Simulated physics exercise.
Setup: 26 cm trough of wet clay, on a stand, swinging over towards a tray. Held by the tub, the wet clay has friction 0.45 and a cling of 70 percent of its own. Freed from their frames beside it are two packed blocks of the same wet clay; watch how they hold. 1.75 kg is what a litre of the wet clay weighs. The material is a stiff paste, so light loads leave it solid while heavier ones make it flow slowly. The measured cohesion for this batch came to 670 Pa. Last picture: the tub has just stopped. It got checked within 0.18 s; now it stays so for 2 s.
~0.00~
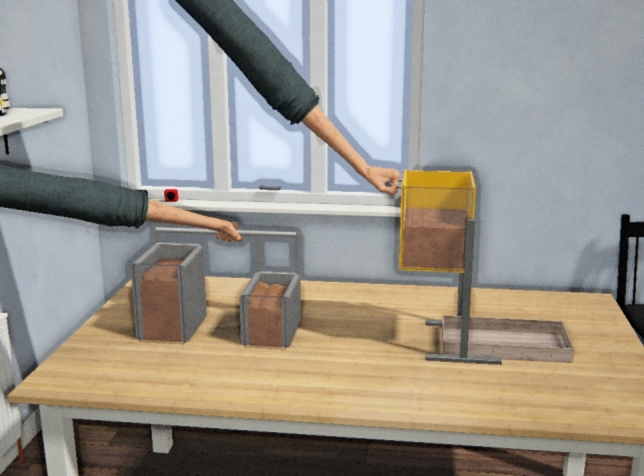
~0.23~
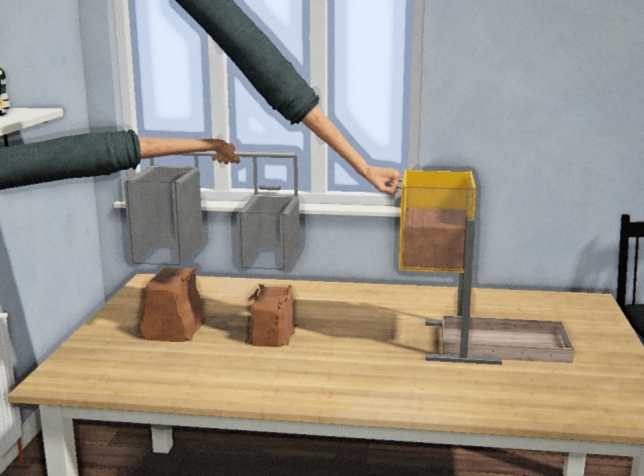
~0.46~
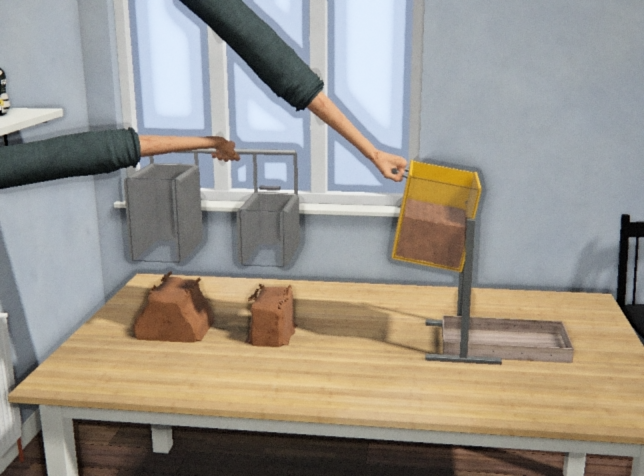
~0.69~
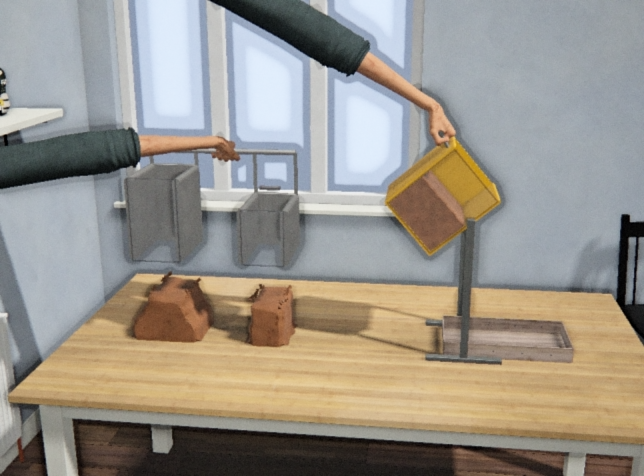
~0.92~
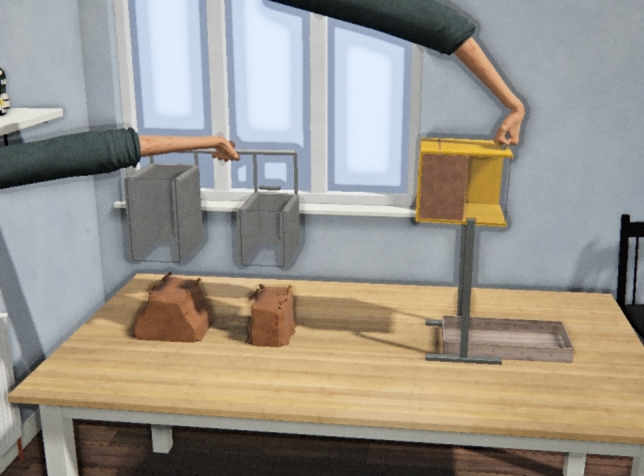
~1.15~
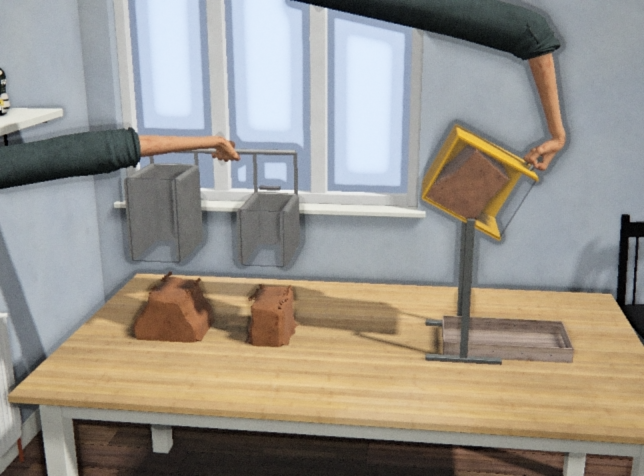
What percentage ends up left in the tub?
About 14 %.
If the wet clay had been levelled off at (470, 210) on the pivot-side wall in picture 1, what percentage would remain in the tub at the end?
14 %.
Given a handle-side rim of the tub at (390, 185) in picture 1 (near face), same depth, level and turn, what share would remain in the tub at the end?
It would be near 14 %.
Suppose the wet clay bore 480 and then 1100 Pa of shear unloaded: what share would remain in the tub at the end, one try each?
In order: Around 10 % and around 14 %.
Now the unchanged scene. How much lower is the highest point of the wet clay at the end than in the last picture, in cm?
Roughly 11 cm.
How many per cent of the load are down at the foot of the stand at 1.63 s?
Roughly 55 per cent.
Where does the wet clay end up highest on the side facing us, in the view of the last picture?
Close to pixel (433, 188).
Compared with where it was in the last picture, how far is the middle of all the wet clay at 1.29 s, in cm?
Around 9 centimetres.
By 1.29 s, the tub is at 118 degrees and holds 86 %.
By 1.46 s, the tub is at 118 degrees and holds 43 %.
By 1.63 s, the tub is at 118 degrees and holds 40 %.
By 1.80 s, the tub is at 118 degrees and holds 35 %.
By 3.15 s, at the end, the tub is at 118 degrees and holds 14 %.
